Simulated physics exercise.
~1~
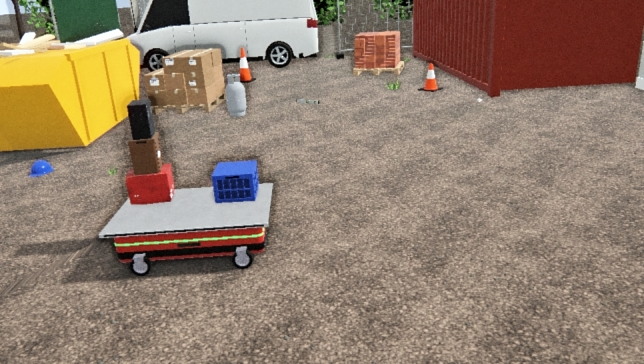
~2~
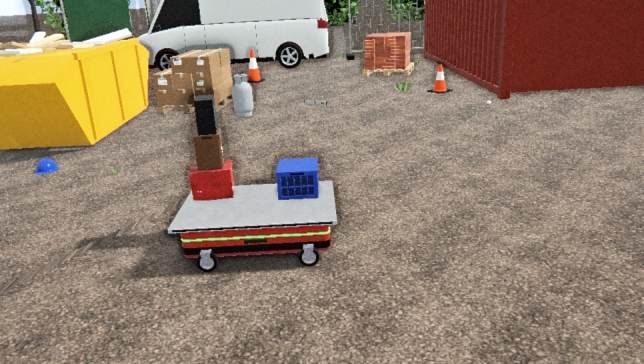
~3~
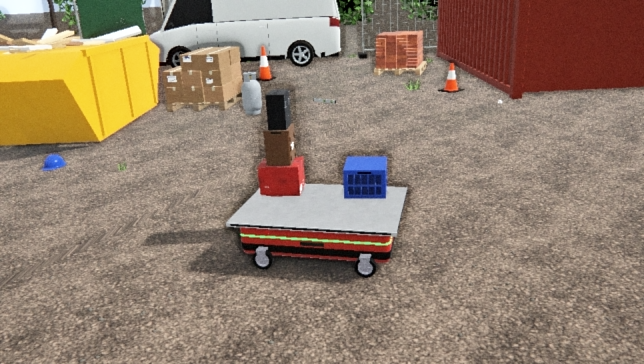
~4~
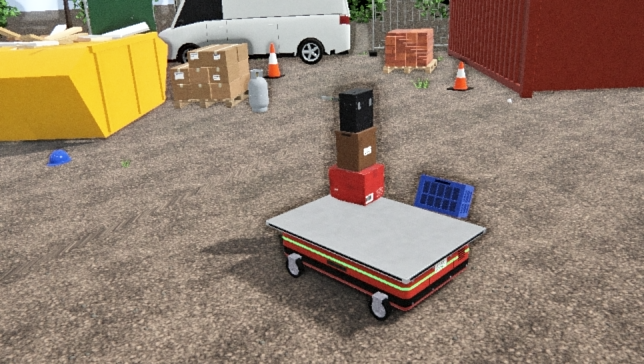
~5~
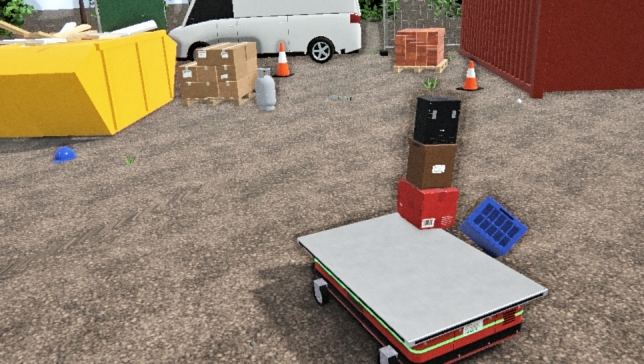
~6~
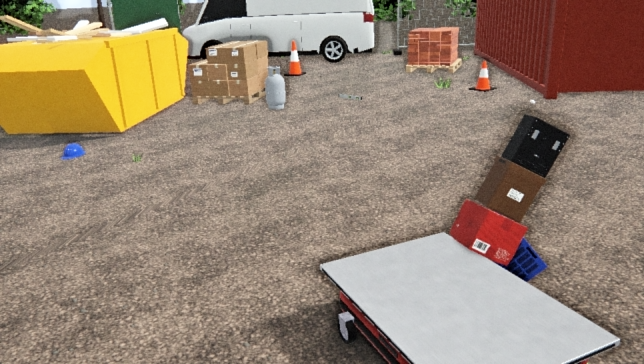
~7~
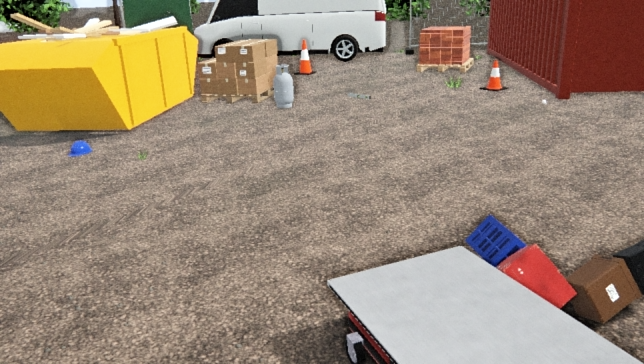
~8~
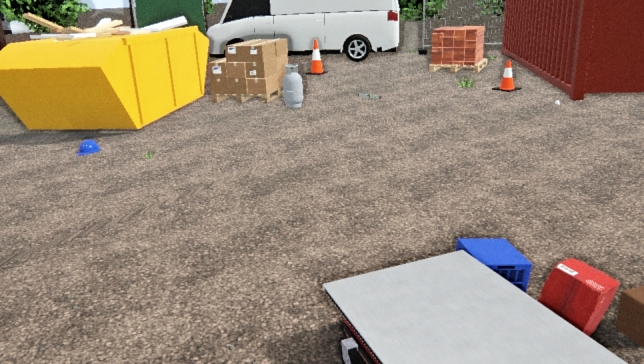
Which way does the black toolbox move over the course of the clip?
The black toolbox moves to the right, first riding on the cart and then toppling off with the stack.
